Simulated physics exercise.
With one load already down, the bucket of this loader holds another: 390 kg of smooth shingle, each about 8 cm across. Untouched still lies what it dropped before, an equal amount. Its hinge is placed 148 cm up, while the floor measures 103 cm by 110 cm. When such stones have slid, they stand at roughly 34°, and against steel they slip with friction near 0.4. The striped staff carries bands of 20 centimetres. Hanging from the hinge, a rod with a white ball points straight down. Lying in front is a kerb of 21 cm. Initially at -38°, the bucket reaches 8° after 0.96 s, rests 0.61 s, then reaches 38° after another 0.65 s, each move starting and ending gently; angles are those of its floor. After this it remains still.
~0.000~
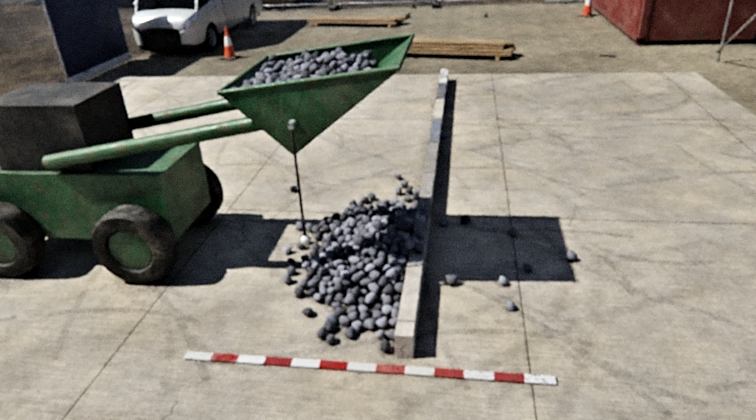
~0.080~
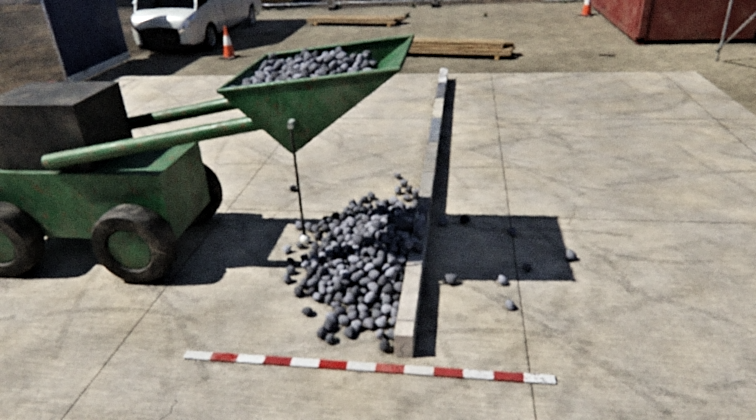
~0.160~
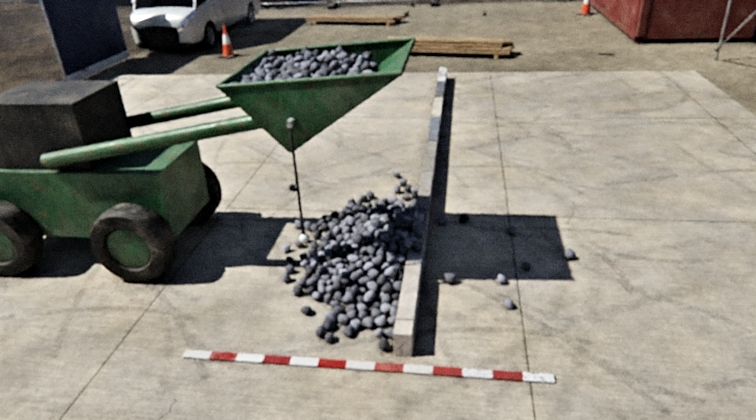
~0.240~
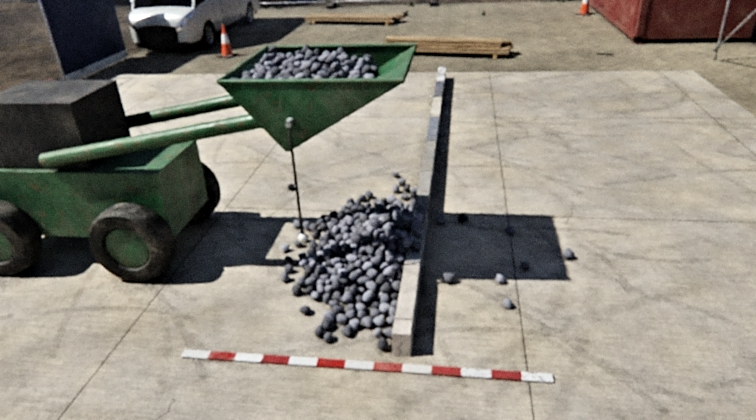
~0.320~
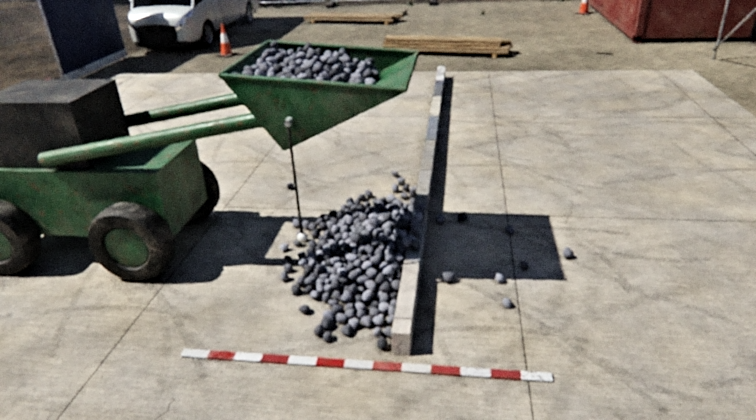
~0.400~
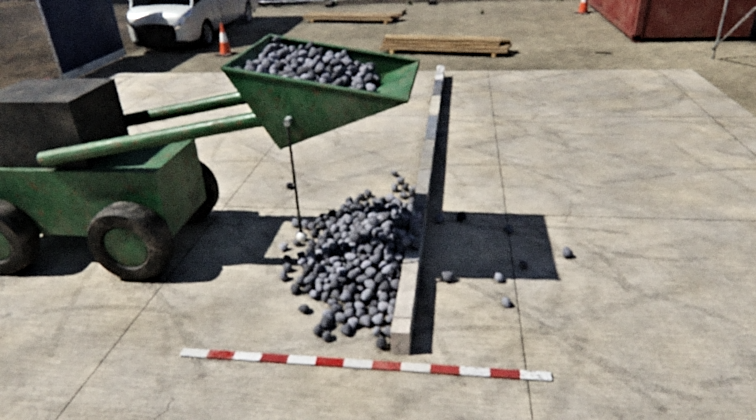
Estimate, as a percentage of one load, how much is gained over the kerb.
Some 90 per cent is added.
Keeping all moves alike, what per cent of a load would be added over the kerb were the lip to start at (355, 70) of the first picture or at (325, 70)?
I'd guess close to 45 per cent first and close to 15 per cent second.
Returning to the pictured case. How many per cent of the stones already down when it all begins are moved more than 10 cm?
Around 0 in a hundred.
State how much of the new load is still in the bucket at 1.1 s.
100 %.
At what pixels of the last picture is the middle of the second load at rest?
Their centre ends up near (469, 251).
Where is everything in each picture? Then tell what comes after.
Lip at (400, 68), floor tilted -38°, highest stones at (338, 58). The earlier load is highest near (392, 234), 26 cm above ground level, 98 % on this side of the kerb, 2 % over the kerb, in the first picture.
The bucket is at -37°, its lip at (400, 69); the top of the load is at (331, 57); the stones move at 0.1 m/s on average, in the second picture.
The bucket is at -35°, its lip at (402, 73); the top of the load is at (318, 56); the stones move at 0.2 m/s on average, in the third picture.
Lip at (404, 81), floor tilted -31°, highest stones at (295, 57); the stones move at 0.2 m/s on average, in the fourth picture.
Lip at (406, 90), floor tilted -26°, highest stones at (282, 54); the stones move at 0.2 m/s on average, in the fifth picture.
The bucket is at -21°, its lip at (408, 101); the top of the load is at (273, 52); the stones move at 0.3 m/s on average, in the sixth picture.
After 0.7 s the floor is at 1°; in per cent of one load, 100 in the bucket, 98 on this side of the kerb, 2 over the kerb; the foremost stones are at (493, 252).
After 1.1 s the floor is at 8°; in per cent of one load, 100 in the bucket, 98 on this side of the kerb, 2 over the kerb; the foremost stones are at (493, 252).
After 2.7 s the floor is at 38°; in per cent of one load, 10 in the bucket, 123 on this side of the kerb, 67 over the kerb; the foremost stones are at (530, 254).
After 5.4 s the floor is at 38°; in per cent of one load, 0 in the bucket, 107 on this side of the kerb, 92 over the kerb; the foremost stones are at (594, 244). Net gain over the kerb, 90.
